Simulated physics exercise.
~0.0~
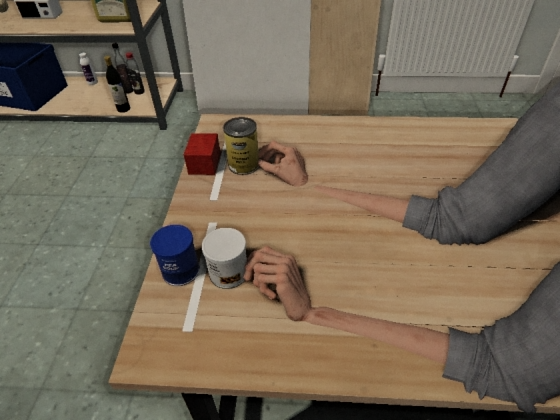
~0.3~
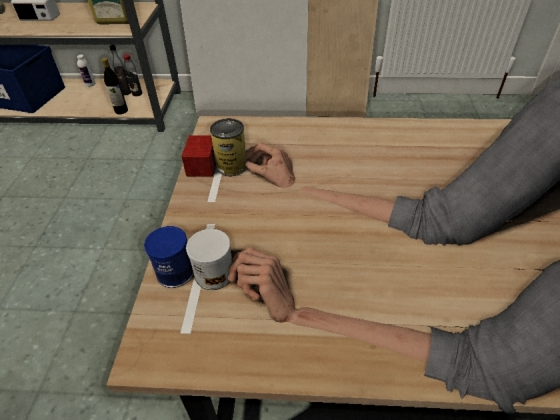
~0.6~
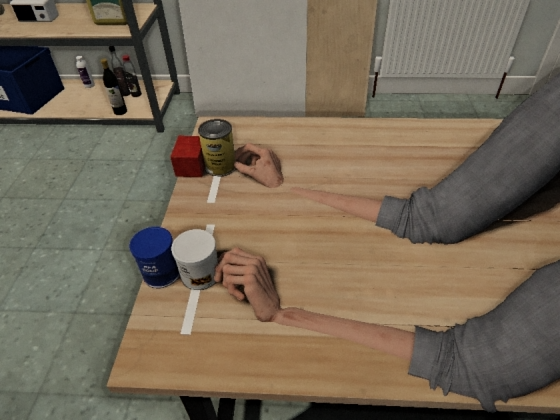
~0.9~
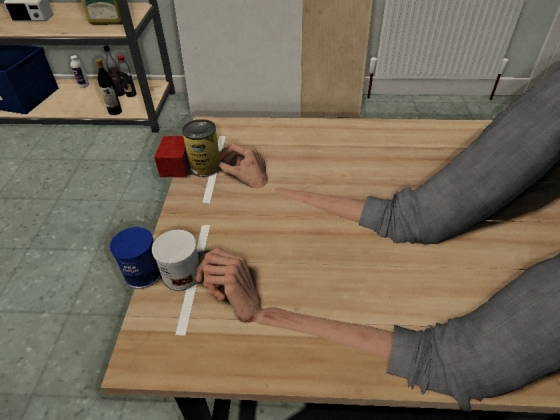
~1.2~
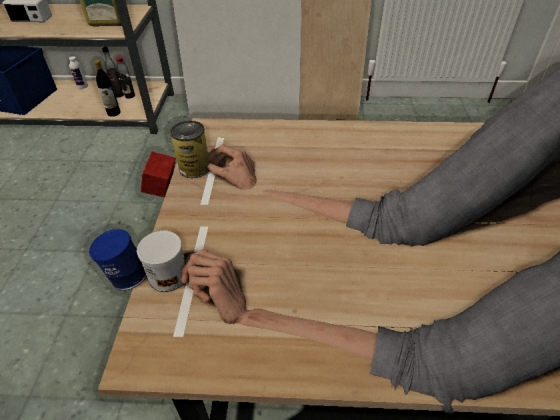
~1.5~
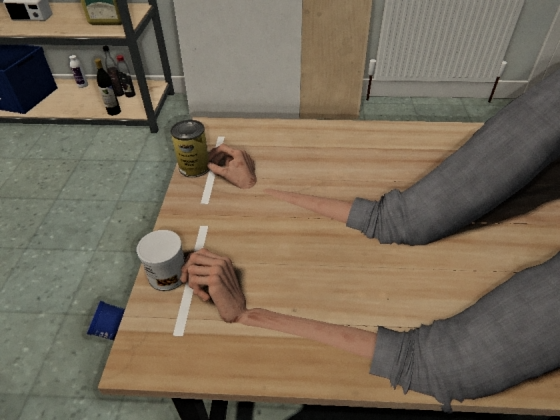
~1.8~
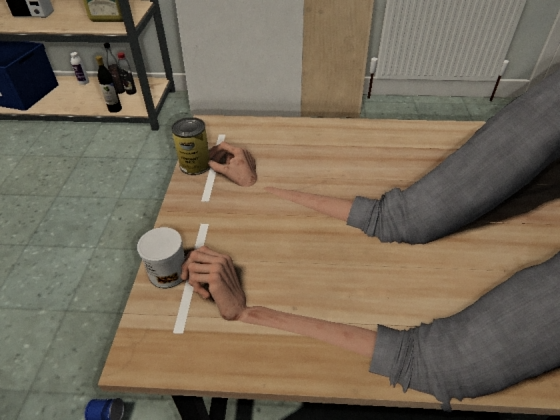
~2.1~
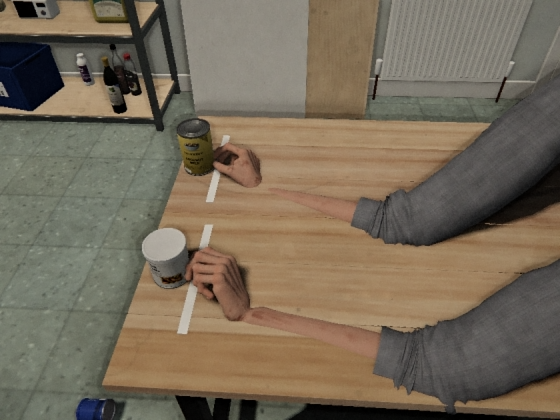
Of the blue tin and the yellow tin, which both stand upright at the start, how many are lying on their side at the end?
One of them is lying on its side at the end, the blue tin, which is down on the floor, while the yellow tin still stands upright on the table.
In the video, two hands push a white pot and a yellow tin left across a wooden table, driving a blue tin and a red block over the edge. The hands stop past the tape strips, with the pot and yellow tin still on the table and the blue tin on the floor.
